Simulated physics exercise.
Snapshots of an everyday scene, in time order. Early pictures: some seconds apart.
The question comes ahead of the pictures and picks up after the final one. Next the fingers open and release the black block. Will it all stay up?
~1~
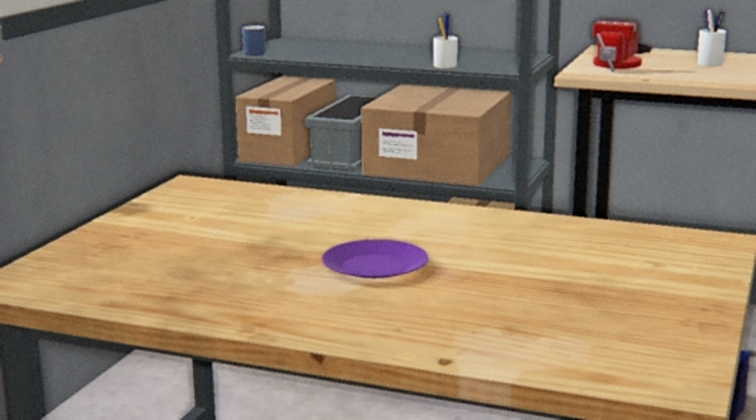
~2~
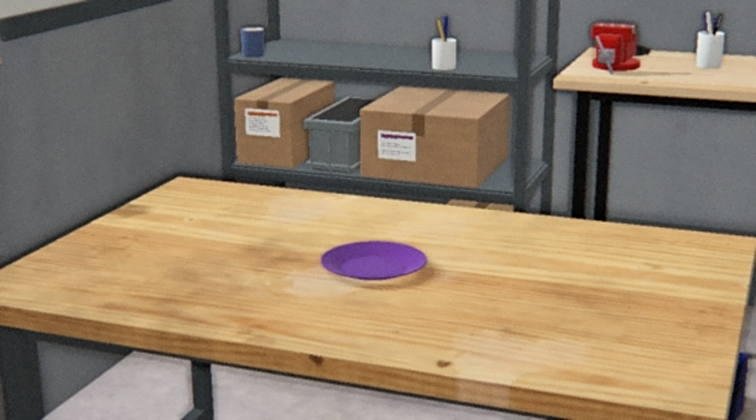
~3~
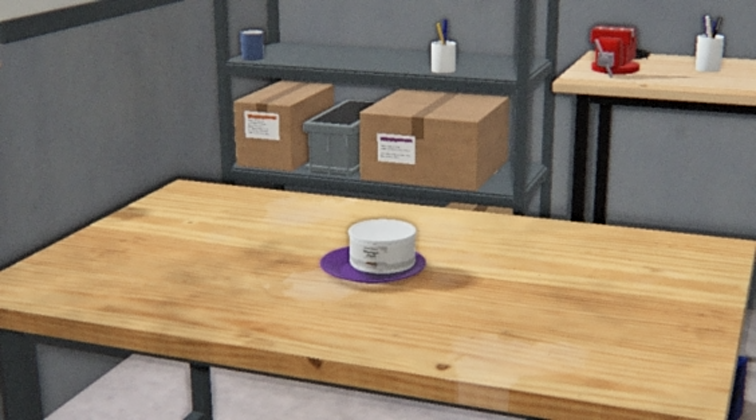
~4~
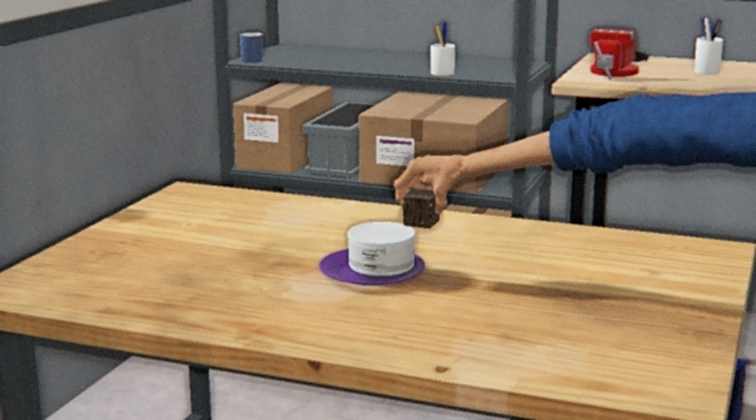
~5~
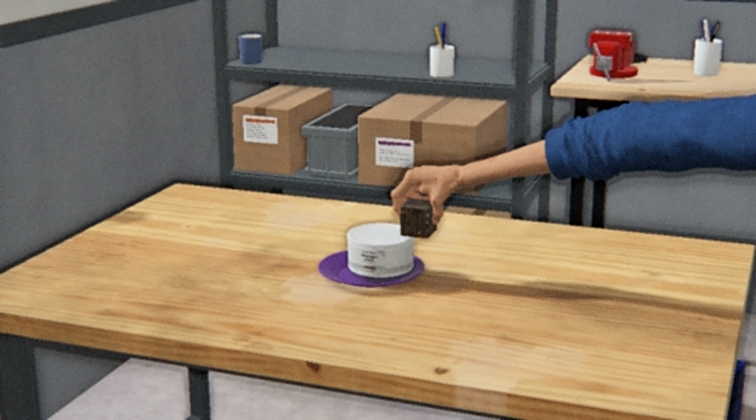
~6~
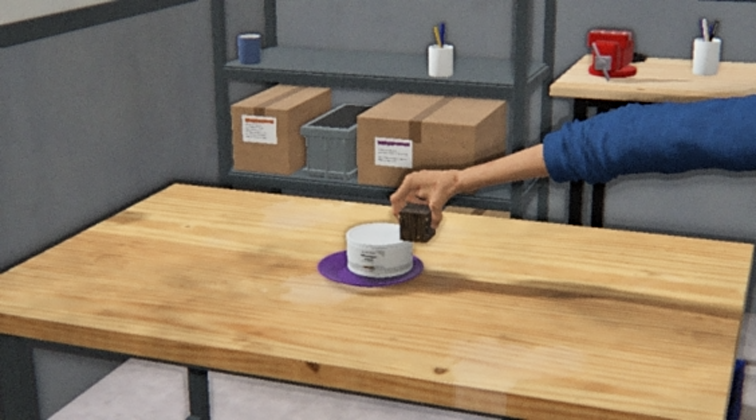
It will become unbalanced.
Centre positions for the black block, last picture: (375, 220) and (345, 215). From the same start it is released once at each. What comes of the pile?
The pile remains stable in the first case, then in the second case it tips over.
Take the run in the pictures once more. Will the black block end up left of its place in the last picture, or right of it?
Pretty clearly in the rightward direction.
Then, 0.30 s on from there, black block now fallen.
Then, 0.90 s on from there, nothing new.
In the end, fallen, black block; the other 2 unmoved. At the end, from the last picture's camera, black block near (463, 273). The pile gives way.
